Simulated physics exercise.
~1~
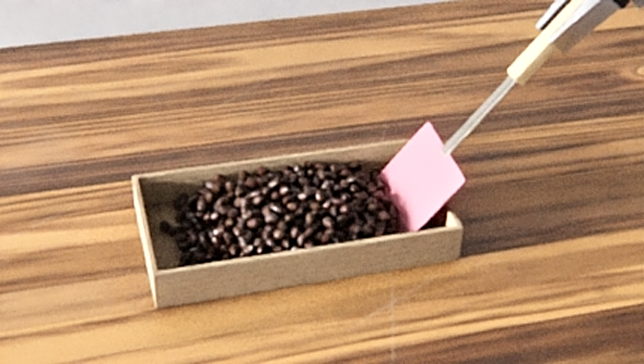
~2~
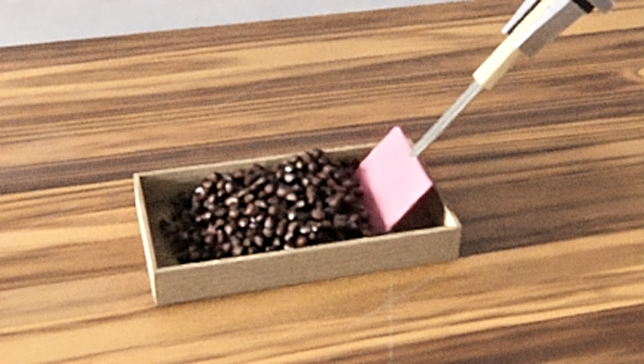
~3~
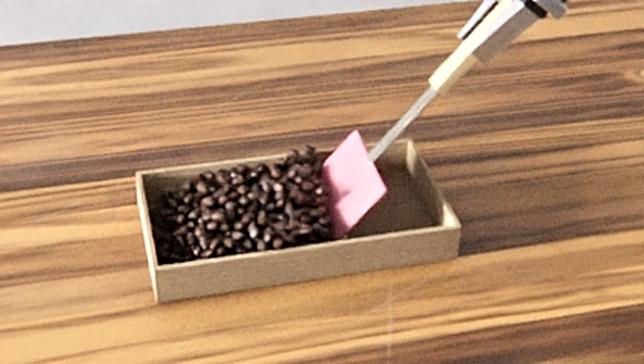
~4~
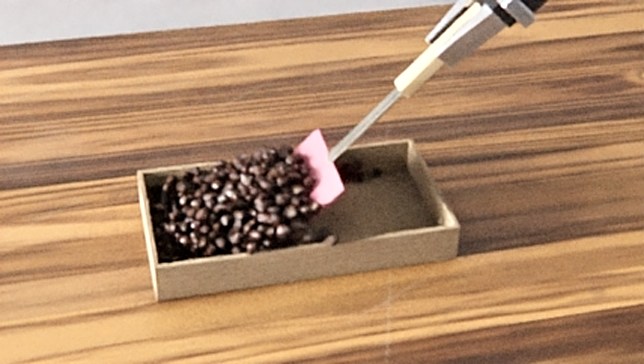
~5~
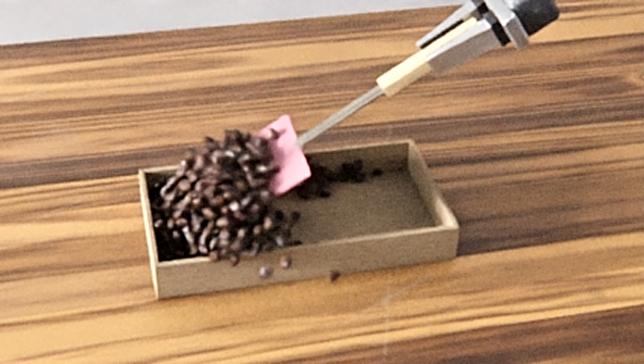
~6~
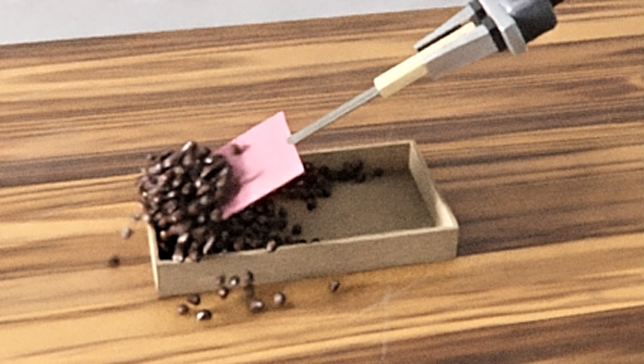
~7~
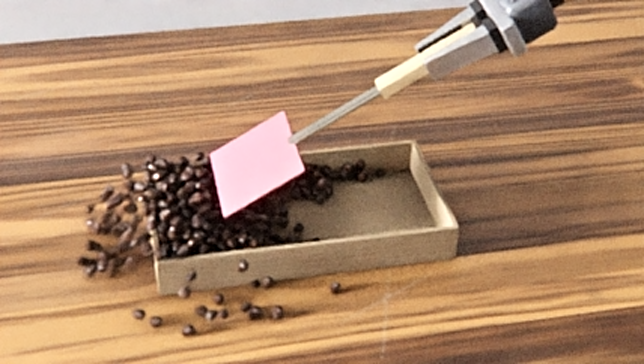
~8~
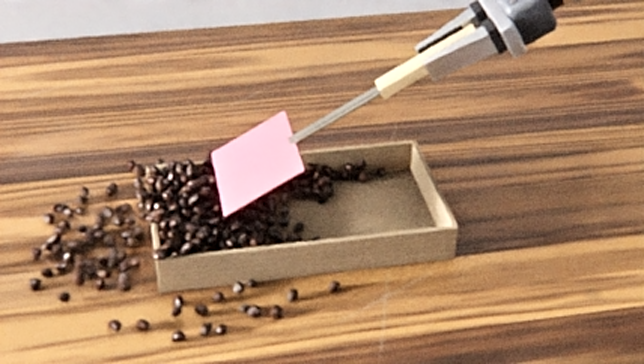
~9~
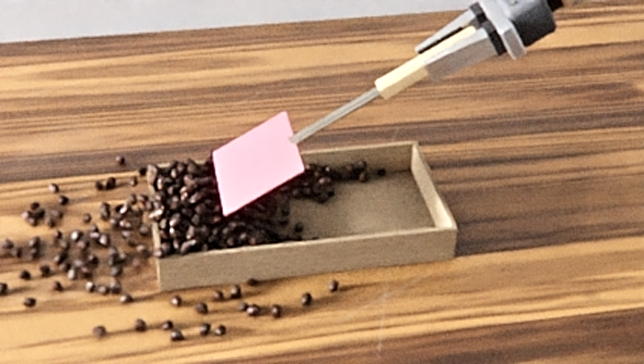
The clip shows a robot arm pushing dark beans leftward through a rectangular tray with a pink paddle, heaping them up before the paddle lifts and tilts, then stops as some spill over the left end and front, ending scattered on the wooden table while most stay inside.
